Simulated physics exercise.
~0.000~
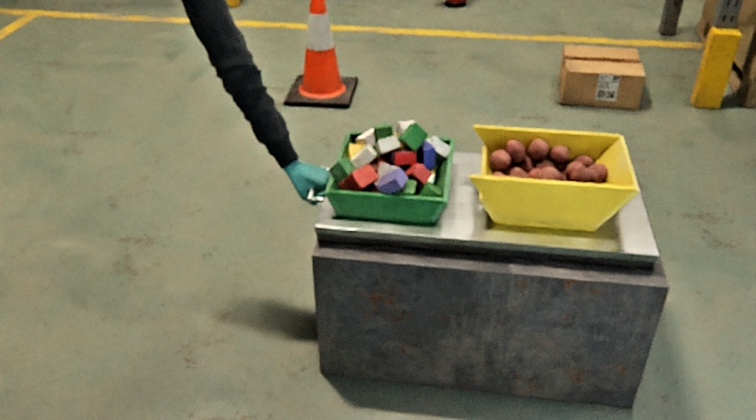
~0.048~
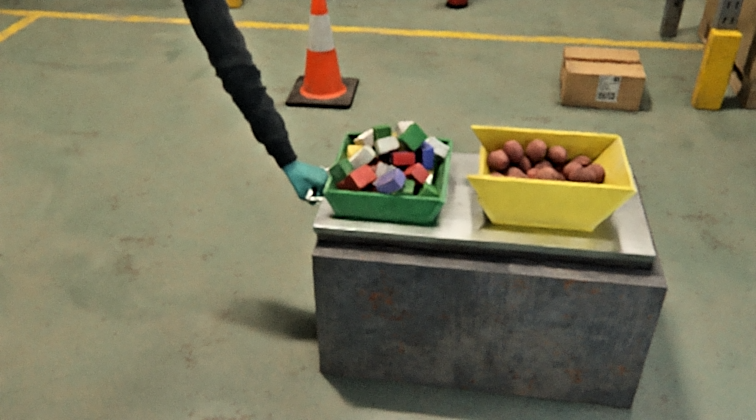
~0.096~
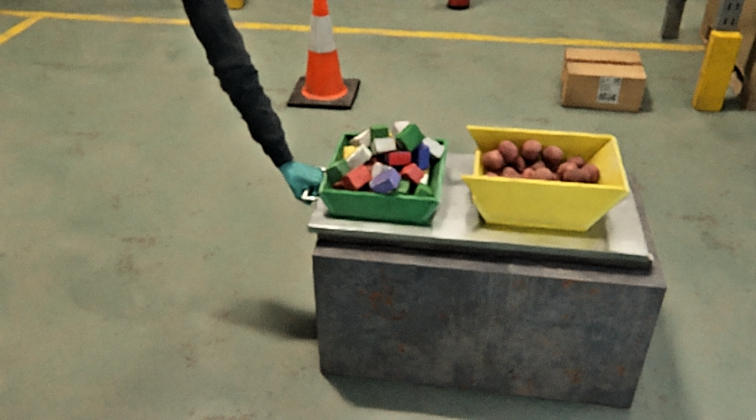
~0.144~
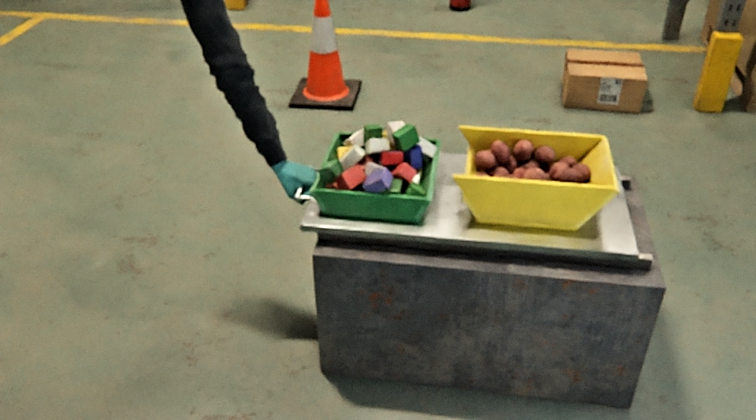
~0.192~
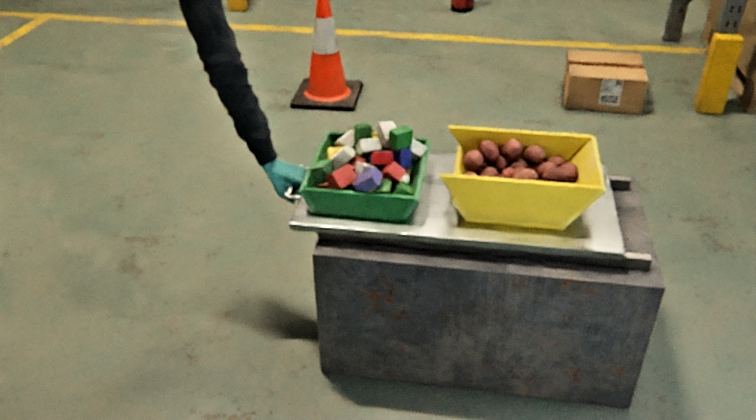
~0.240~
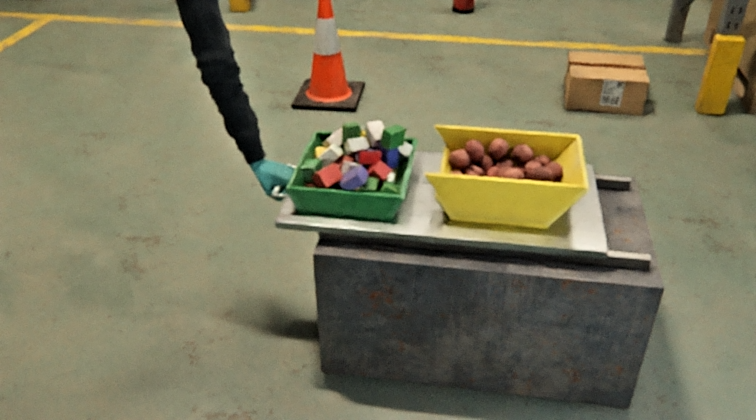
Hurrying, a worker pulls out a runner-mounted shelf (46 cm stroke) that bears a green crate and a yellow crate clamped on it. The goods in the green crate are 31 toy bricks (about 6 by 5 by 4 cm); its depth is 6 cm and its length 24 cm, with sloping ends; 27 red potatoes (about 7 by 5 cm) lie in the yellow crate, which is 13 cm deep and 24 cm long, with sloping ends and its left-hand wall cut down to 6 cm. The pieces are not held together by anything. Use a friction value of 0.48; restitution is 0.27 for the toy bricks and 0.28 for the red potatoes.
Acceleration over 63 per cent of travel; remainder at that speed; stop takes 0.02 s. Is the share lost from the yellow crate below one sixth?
Yes, it stays below a sixth.
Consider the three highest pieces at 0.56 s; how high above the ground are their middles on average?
On average they sit about 64 cm high.
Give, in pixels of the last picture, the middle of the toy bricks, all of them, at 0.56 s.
I'd put it close to (229, 152).
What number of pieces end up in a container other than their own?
Count: About 0.
After 0.48 s, the shelf hits its stop.
After 0.56 s, green crate 30 in, 1 out and yellow crate 27 in, 0 out.
After 0.68 s, green crate 26 in, 5 out and yellow crate 26 in, 1 out.
After 0.90 s, green crate 24 in, 7 out and yellow crate 26 in, 1 out.
Final count (at 1.34 s), green crate 24 in, 7 out and yellow crate 25 in, 2 out. Asked share, 2 of 27, 7 per cent.
